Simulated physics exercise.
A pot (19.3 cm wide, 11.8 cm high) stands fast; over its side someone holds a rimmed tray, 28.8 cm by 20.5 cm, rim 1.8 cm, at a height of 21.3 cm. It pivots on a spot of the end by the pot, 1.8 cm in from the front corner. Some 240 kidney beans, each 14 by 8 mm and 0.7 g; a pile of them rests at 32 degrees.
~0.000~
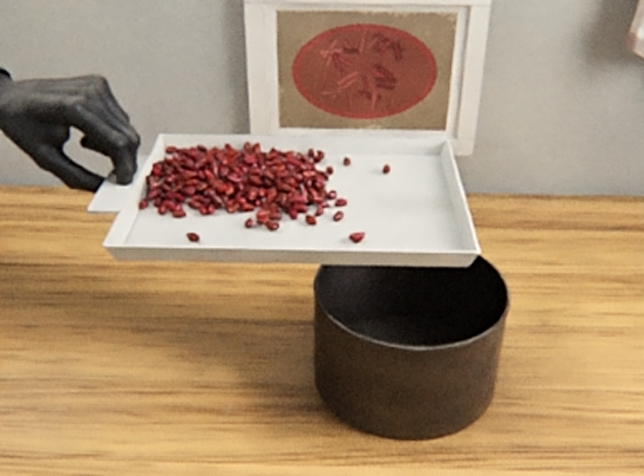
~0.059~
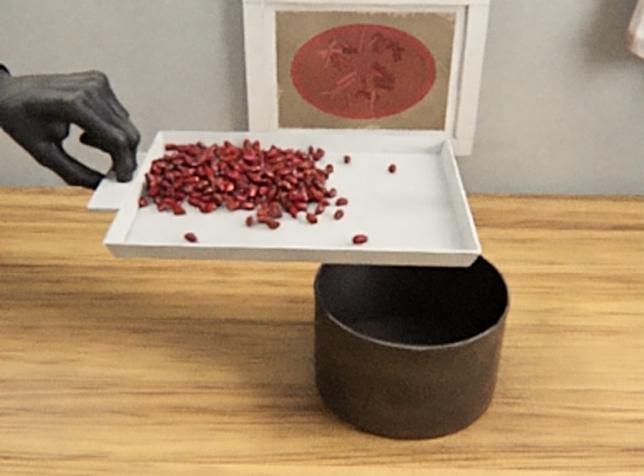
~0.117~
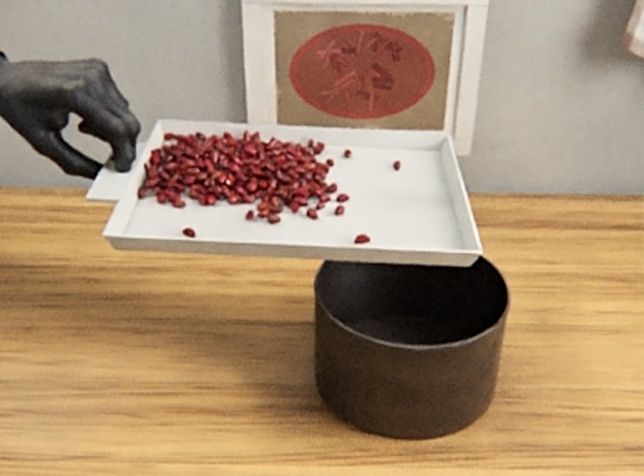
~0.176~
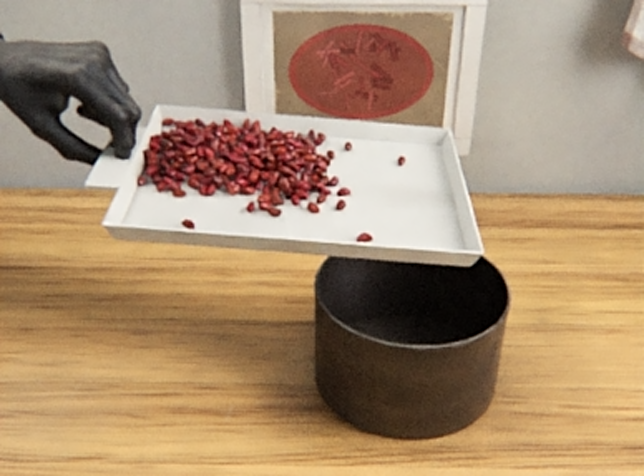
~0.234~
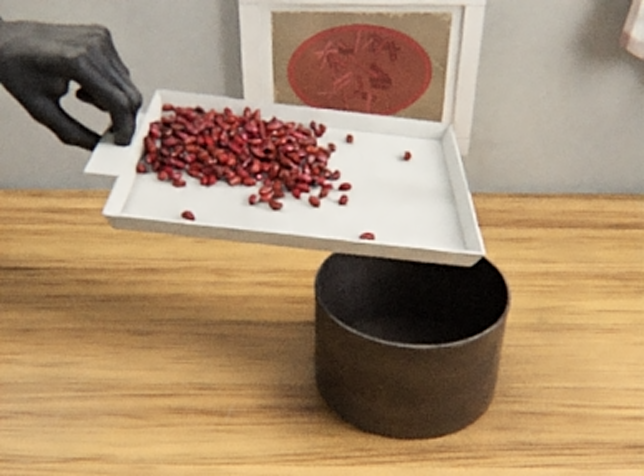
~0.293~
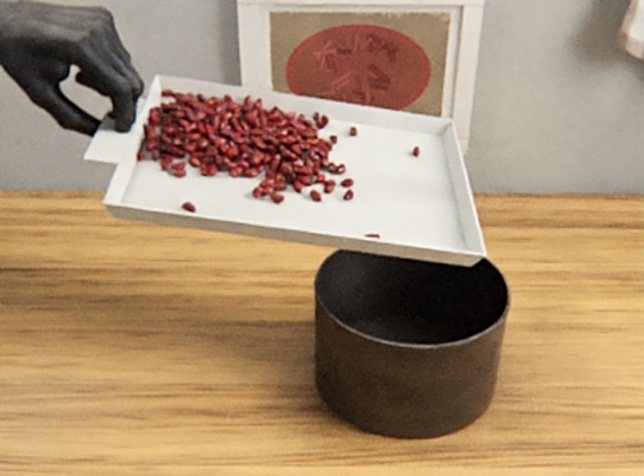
A dark hand raises the left end of a white tray holding red beans.
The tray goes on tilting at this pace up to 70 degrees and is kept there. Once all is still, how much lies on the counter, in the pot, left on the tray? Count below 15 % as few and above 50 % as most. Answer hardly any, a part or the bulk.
Counter: The bulk, pot: Hardly any, tray: Hardly any.
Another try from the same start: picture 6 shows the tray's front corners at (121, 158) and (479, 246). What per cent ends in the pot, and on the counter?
Pot 15, counter 55.
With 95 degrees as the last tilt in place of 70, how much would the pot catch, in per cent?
It would be near 0 per cent.
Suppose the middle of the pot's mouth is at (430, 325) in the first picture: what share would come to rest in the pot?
About 65 per cent.
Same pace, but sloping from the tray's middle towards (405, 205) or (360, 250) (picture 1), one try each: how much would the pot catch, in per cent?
About 20 and 0 per cent.
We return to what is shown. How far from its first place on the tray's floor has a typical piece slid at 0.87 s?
About 13 cm.
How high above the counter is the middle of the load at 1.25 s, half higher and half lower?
Some 22 cm.
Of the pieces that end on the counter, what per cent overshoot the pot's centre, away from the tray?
Roughly 90 per cent.
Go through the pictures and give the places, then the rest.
Tray tilt 0 degrees, front corners at (113, 241) and (470, 248); middle of the pieces at (245, 181); pot at (411, 285), in the first picture.
Tray tilt 1 degrees, front corners at (113, 239) and (471, 247); middle of the pieces at (245, 179), in the second picture.
Tray tilt 3 degrees, front corners at (113, 231) and (473, 248); middle of the pieces at (245, 172), in the third picture.
Tray tilt 6 degrees, front corners at (113, 220) and (474, 248), lowest corner right front; middle of the pieces at (245, 162), in the fourth picture.
Tray tilt 8 degrees, front corners at (113, 209) and (476, 248), lowest corner right front; middle of the pieces at (245, 151), in the fifth picture.
Tray tilt 11 degrees, front corners at (114, 199) and (477, 249), lowest corner right front; middle of the pieces at (246, 141); pot at (412, 284). Its pace works out near 50 degrees a second, in the sixth picture.
After 0.87 s, tilt 39 degrees; the tray holds 100 %, the pot 0 %.
After 1.25 s, tilt 57 degrees; the tray holds 55 %, the pot 0 %.
After 1.72 s, tilt 70 degrees; the tray holds 25 %, the pot 0 %.
At rest (3.4 s), counter 95 %, pot 0 %, tray 5 %.
